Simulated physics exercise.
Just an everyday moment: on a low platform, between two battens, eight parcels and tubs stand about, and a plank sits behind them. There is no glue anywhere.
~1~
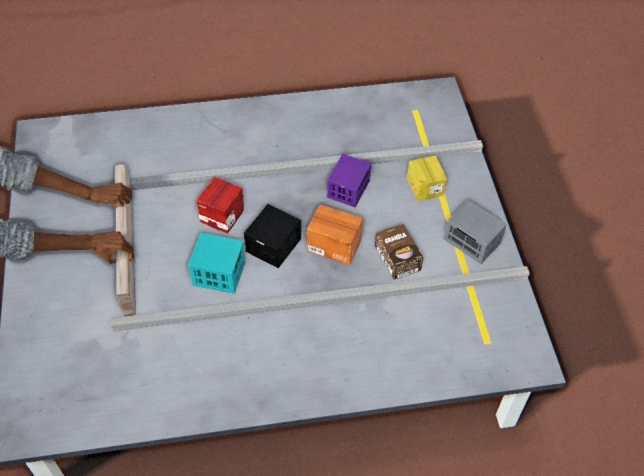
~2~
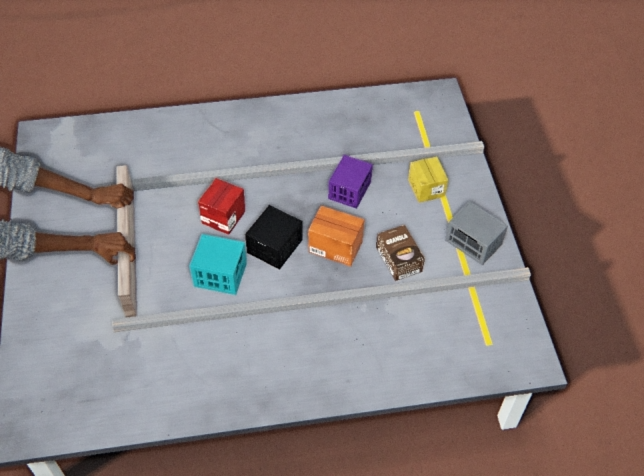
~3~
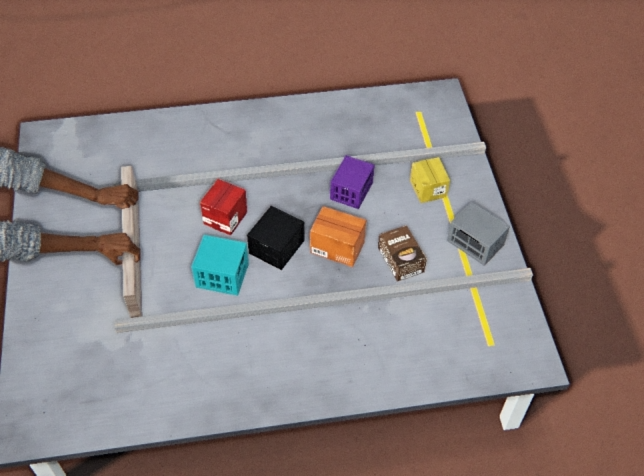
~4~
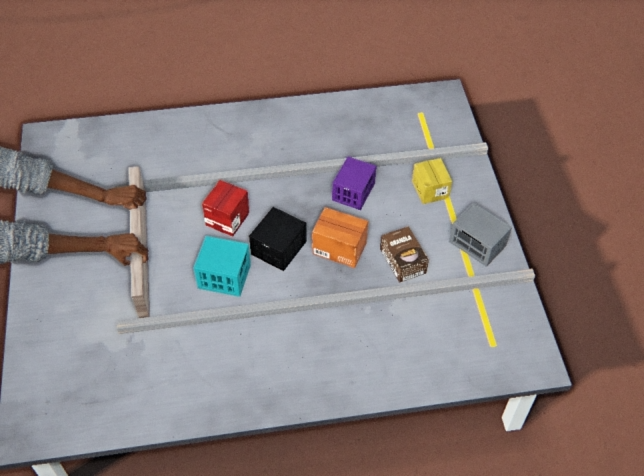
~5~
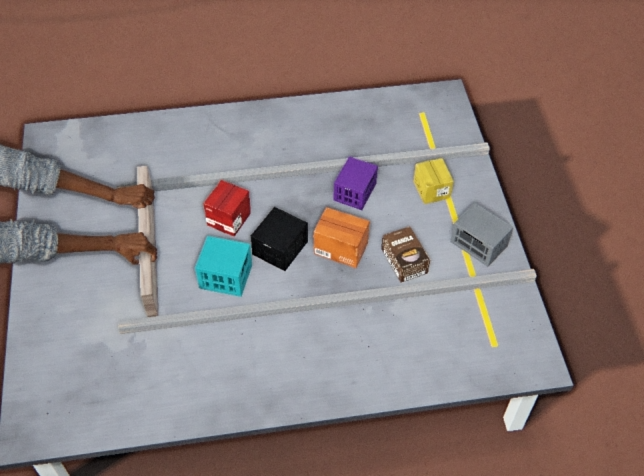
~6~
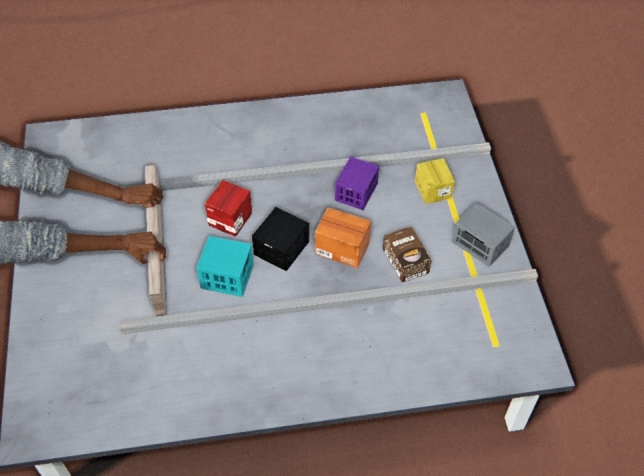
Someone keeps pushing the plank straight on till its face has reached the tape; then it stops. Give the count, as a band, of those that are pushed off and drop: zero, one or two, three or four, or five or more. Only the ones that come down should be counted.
It ends with three or four down.
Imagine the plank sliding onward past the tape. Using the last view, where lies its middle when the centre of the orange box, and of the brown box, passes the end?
The middle is at (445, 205) when it's the orange box, and at (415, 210) when it's the brown box.
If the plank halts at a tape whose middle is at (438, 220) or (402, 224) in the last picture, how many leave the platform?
In the first try the count is 3, and in the second it is 0.
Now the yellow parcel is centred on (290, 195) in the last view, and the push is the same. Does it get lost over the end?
In that case it holds its spot.
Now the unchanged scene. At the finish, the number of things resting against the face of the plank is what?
Contact count: 2.
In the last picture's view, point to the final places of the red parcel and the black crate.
In the last picture they sit at about (462, 171) and about (498, 195).
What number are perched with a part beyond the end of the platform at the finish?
Counting them gives 2.
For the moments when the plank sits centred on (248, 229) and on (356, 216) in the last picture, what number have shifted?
The count reaches 3 first and 7 second.
Soon after, none off yet; grey crate at rest near (483, 235); yellow parcel at rest near (435, 181); brown box at rest near (407, 254).
After that, none off yet; grey crate at rest near (483, 235); yellow parcel at rest near (435, 181); brown box displaced about its own width near (442, 256).
And then, none off yet; grey crate displaced about its own width near (513, 210); yellow parcel displaced about its own width near (473, 178); brown box displaced well along near (514, 247).
In the end, the number that fall off is three or four; gone, orange box, brown box, yellow parcel and grey crate.
